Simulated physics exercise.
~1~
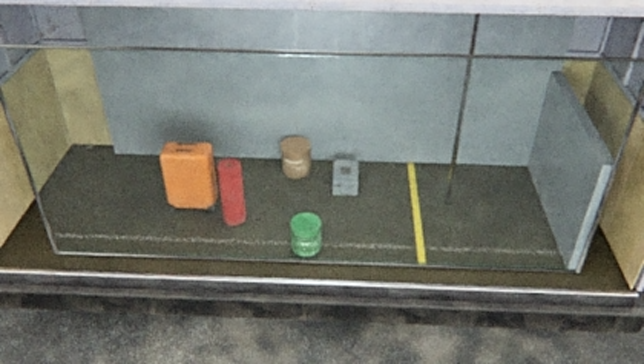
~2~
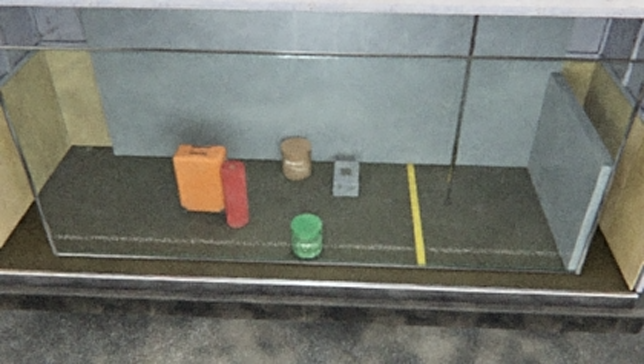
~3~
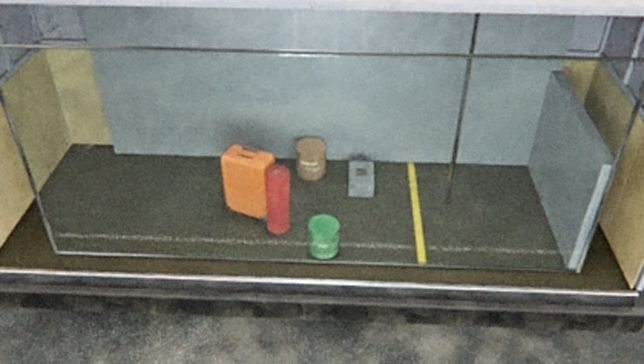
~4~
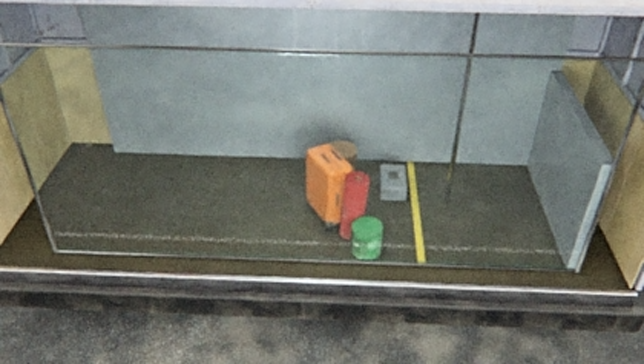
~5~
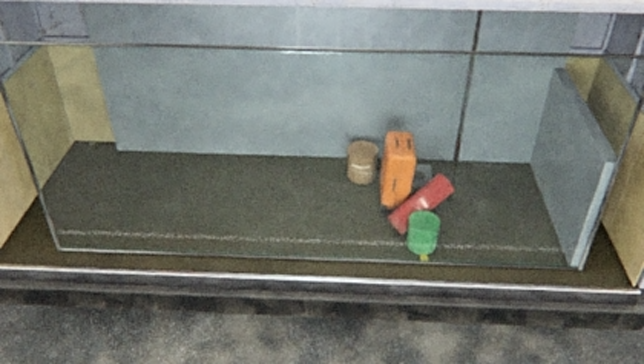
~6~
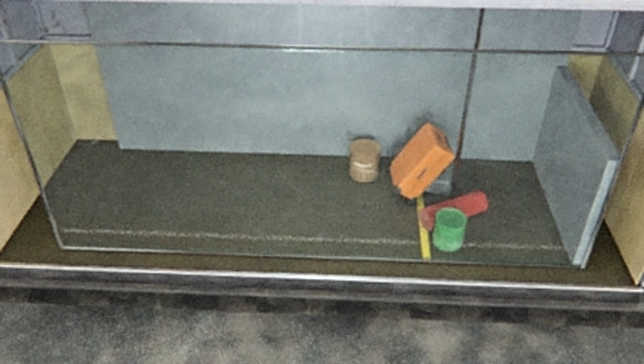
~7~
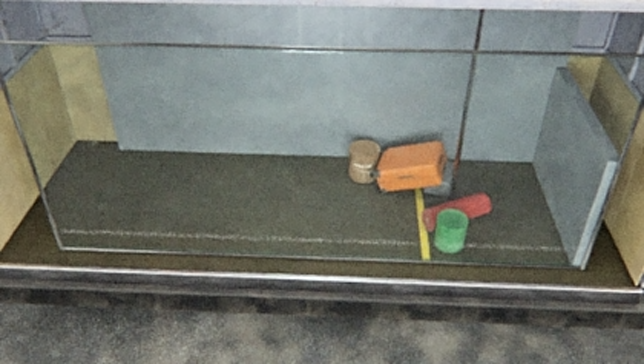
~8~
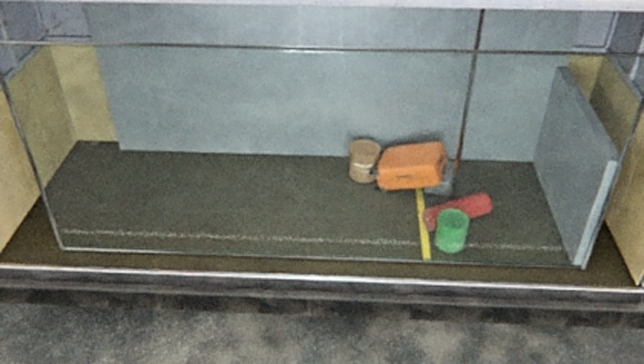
In a glass-fronted bay, loose objects slide right, the red roll and orange case toppling, the green bucket stopping past the yellow line.
